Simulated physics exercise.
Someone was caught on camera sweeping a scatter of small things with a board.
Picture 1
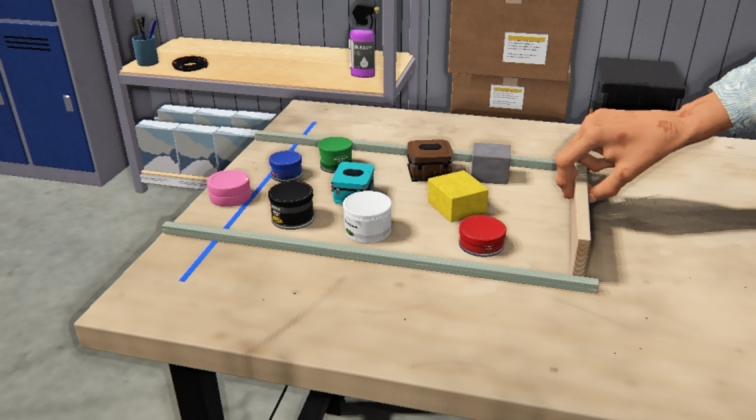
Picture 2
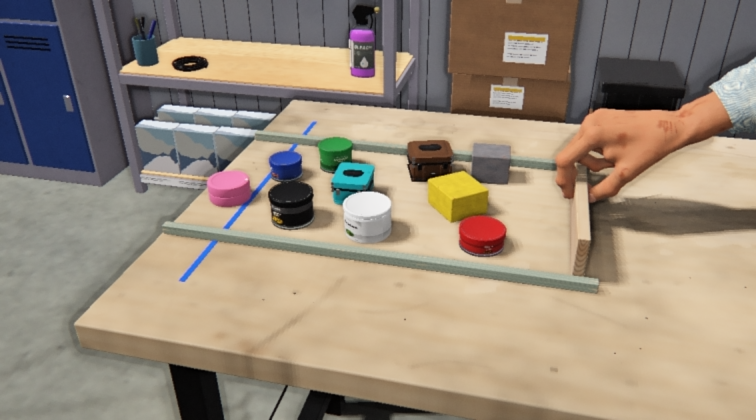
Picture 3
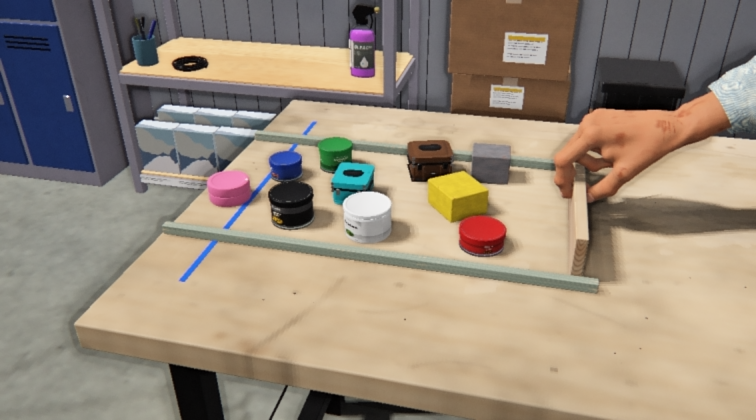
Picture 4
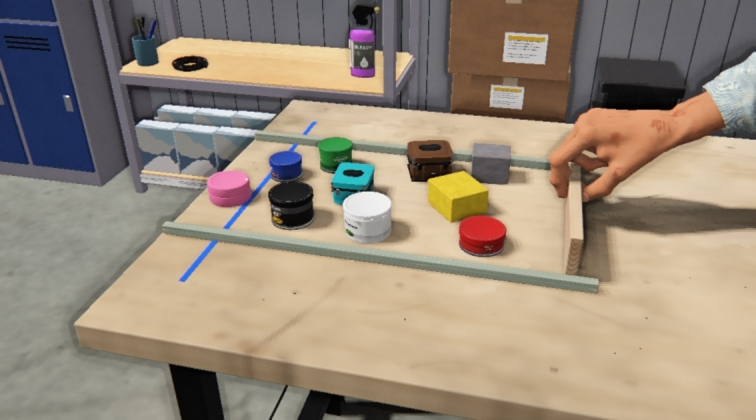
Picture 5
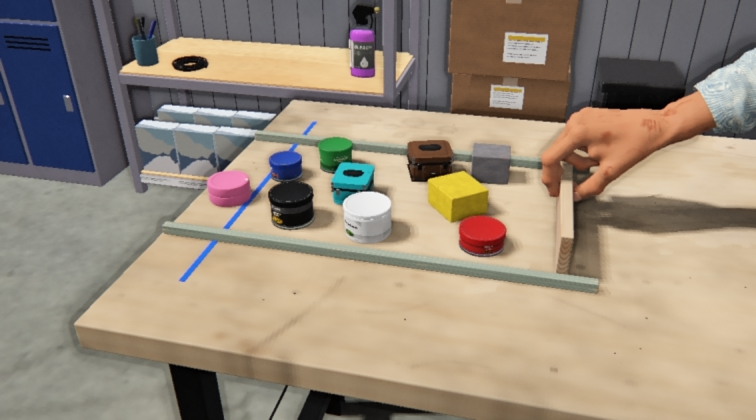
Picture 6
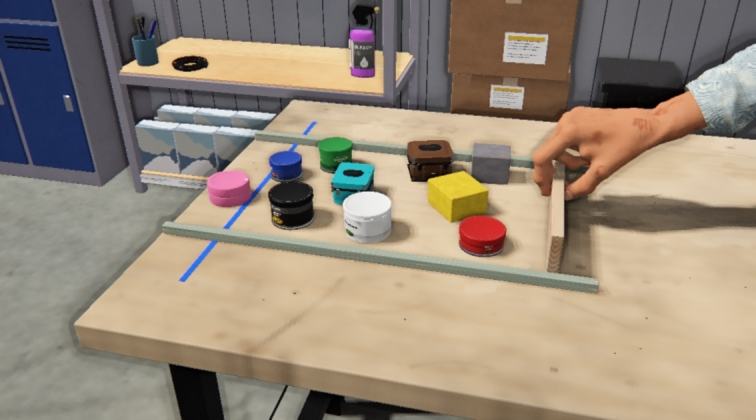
A hand slides an upright wooden board slightly left toward small, still containers and blocks.
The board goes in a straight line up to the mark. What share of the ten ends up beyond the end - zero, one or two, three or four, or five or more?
What ends up beyond the end is five or more of them.
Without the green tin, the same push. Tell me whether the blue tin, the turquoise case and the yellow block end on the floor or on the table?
The blue tin ends up below - the turquoise case ends up below - the yellow block remains.
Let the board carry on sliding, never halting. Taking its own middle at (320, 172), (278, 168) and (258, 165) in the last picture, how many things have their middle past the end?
The numbers are 0, 4 and 7.
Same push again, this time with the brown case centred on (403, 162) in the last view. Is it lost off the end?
From that start, the object then does not stay.
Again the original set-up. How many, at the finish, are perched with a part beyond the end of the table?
Answer: 0.
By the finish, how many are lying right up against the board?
In total, 3.
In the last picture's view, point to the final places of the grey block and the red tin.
Final pixels, roughly: (271, 141) for the first, (219, 203) for the other.
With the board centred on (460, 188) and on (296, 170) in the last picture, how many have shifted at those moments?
4, then 10.
A little later, none off yet; pink lid at rest near (229, 188); blue tin at rest near (286, 166); black pot at rest near (292, 206).
When it is over, the number that fall off is five or more; down, brown case, white tub, turquoise case, green tin, black pot, blue tin and pink lid.
